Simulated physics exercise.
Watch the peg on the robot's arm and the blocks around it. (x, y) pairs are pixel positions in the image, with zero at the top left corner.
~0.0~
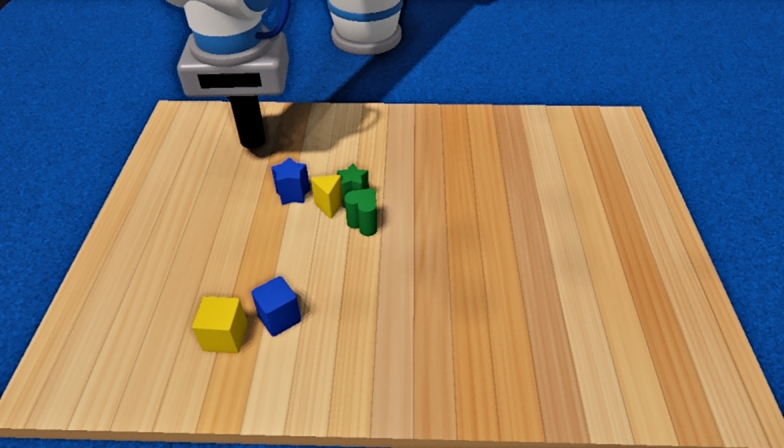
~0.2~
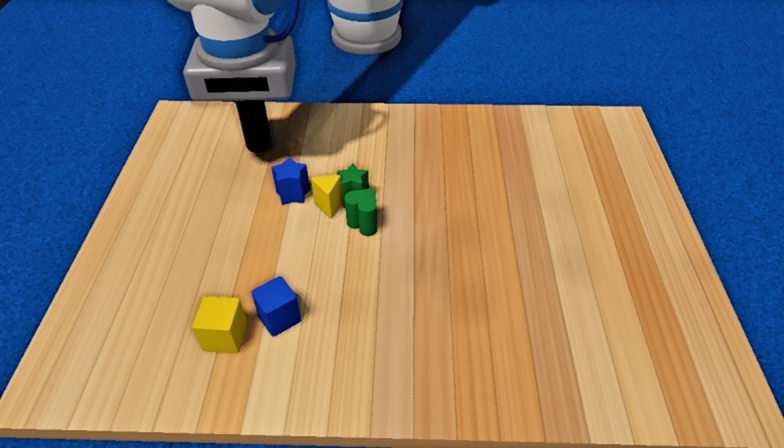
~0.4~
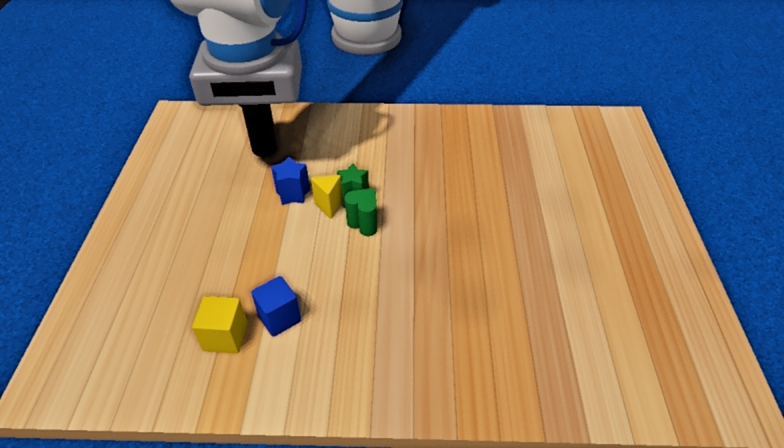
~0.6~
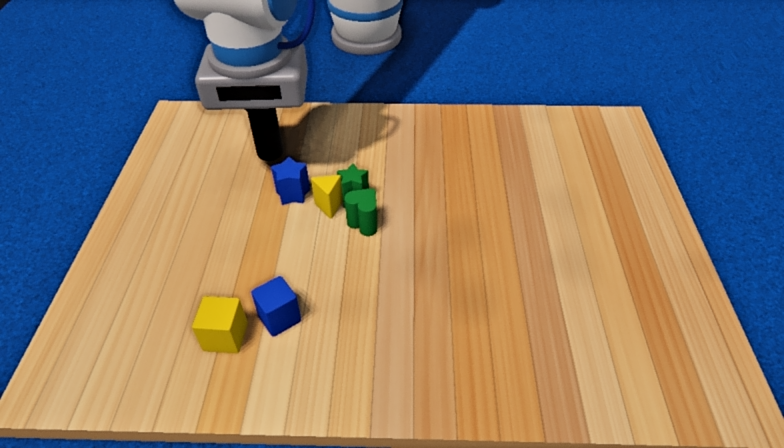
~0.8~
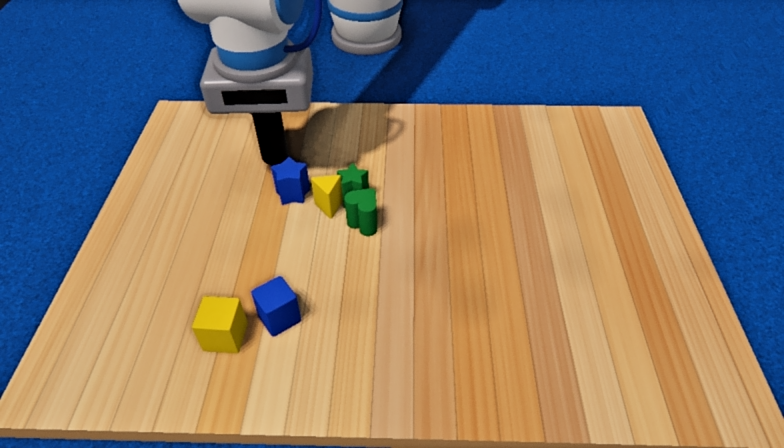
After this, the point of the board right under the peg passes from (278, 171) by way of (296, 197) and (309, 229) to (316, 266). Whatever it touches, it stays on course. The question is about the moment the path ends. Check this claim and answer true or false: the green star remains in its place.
The statement is true.
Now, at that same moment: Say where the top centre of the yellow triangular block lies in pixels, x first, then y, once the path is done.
I'd guess (336, 194).
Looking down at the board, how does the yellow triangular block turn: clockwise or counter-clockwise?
Rotates counter-clockwise.
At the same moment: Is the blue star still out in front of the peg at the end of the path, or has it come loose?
At the end of the path, the peg is still pushing the blue star ahead of it.
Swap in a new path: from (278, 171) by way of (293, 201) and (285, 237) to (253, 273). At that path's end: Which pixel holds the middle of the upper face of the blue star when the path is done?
In the picture, it is at (308, 217).
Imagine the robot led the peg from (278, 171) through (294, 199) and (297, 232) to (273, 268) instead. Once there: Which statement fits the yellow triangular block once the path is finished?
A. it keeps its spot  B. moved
It's B.
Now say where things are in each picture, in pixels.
Peg's lower end (254, 142); blue star (289, 169); yellow triangular block (326, 182); green star (352, 173); green heart block (363, 199), in the first frame.
Peg (260, 146); blocks still, in the second frame.
Peg (265, 150); blocks still, in the third frame.
Peg (271, 154); blocks still, in the fourth frame.
Peg (275, 158); blue star (289, 169); yellow triangular block (326, 182); green star (352, 173); green heart block (363, 199), in the fifth frame.
On the path given first. One third of the way, peg (294, 185); blue star (301, 190), turned 15° clockwise; yellow triangular block (334, 188), turned 40° anticlockwise.
Two thirds of the way, peg (307, 216); blue star (314, 223), turned 20° clockwise; yellow triangular block (336, 194), turned 90° anticlockwise; green heart block (370, 199).
At the end, peg (314, 252); blue star (324, 262), turned 15° clockwise; yellow triangular block (336, 194), turned 90° anticlockwise; green star still; green heart block (370, 199).
